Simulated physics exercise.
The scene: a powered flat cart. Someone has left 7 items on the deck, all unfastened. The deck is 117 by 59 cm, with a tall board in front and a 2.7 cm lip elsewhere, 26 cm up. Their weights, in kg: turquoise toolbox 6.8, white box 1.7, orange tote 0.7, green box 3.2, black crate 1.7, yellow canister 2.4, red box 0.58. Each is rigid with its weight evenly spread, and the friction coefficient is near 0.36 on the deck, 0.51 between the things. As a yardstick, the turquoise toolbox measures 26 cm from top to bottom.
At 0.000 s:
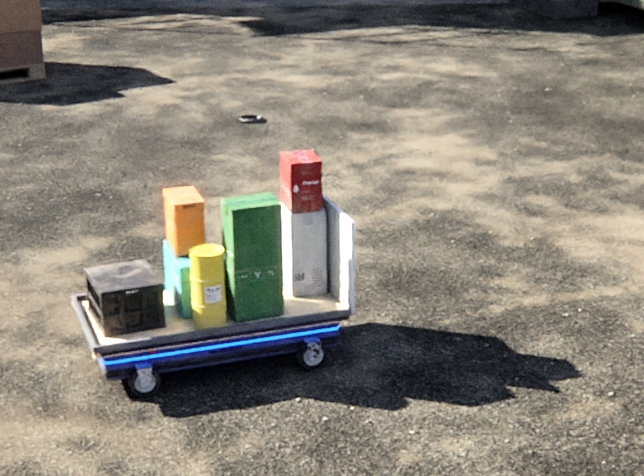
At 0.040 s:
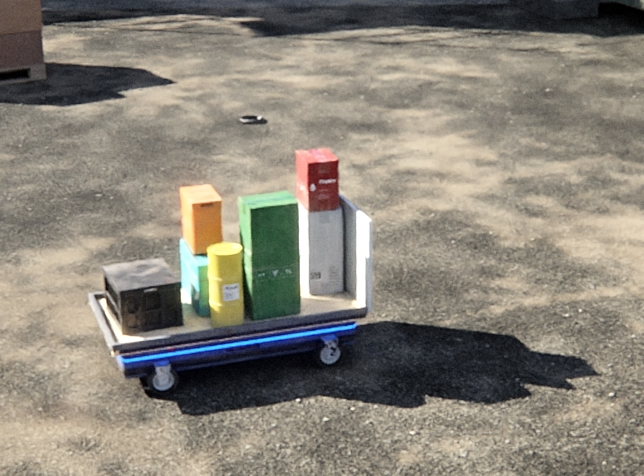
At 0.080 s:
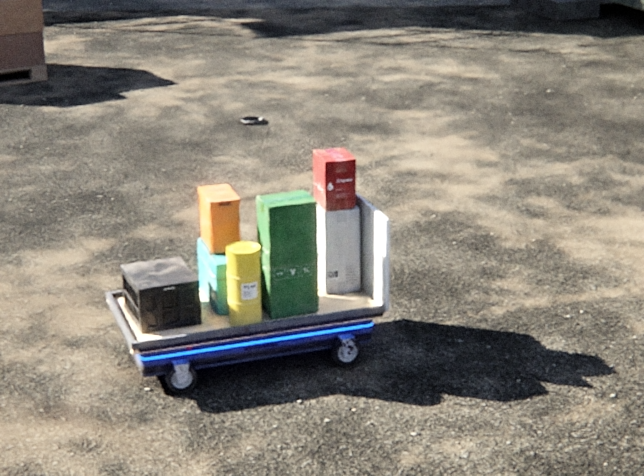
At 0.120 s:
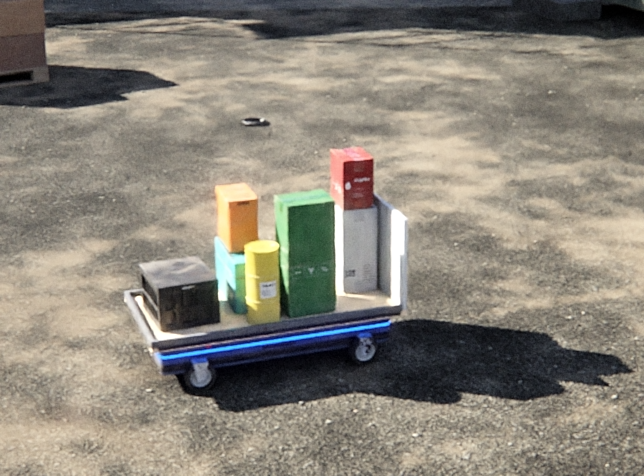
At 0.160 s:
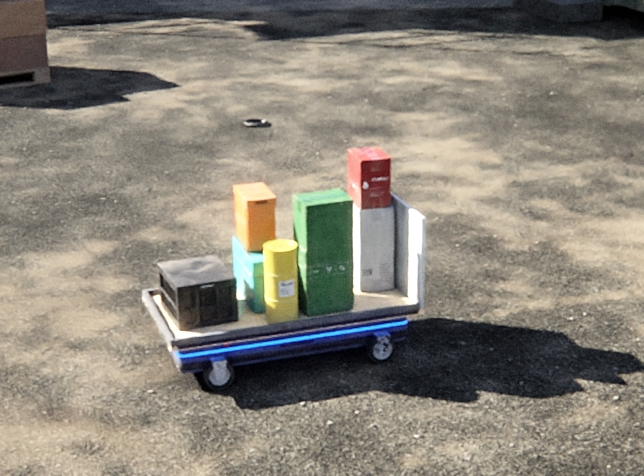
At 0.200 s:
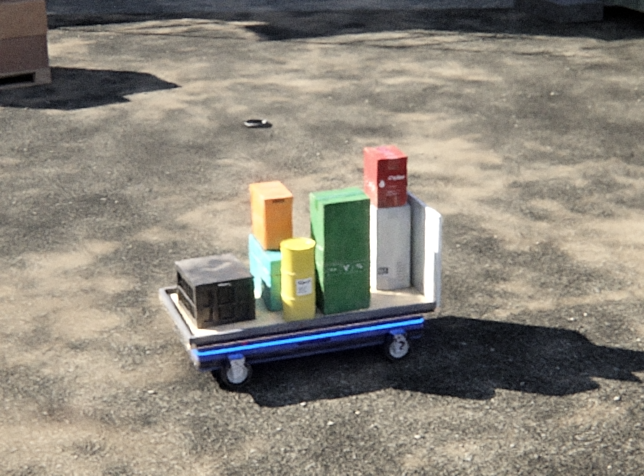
A flat cart loaded with colourful boxes and a yellow canister rolls right across rough ground.
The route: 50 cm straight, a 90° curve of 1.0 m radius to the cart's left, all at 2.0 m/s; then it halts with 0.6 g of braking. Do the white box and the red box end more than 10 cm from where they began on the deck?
The white box ends elsewhere, the red box ends elsewhere.
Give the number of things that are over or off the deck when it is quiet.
In all, 4.
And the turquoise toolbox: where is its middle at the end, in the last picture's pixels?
At about (318, 146).
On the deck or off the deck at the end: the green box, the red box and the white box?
The green box finishes off the deck; the red box ends off the deck; the white box finishes off the deck.
After 0.60 s, 120 cm covered, turned 32°; green box and red box now off the deck; white box 24° off upright near (497, 202); orange tote moved 13 cm.
After 1.00 s, 200 cm covered, turned 77°; white box now off the deck; orange tote moved 20 cm; yellow canister 11° off upright.
After 1.40 s, 266 cm covered, turned 90°; yellow canister 48° off upright; orange tote moved 20 cm; black crate moved 13 cm.
In the end (2.5 s), off the deck, white box, green box and red box; toppled on the deck, yellow canister; not toppled but over 10 cm from the start, turquoise toolbox, orange tote and black crate. In the last view, white box near (537, 181).
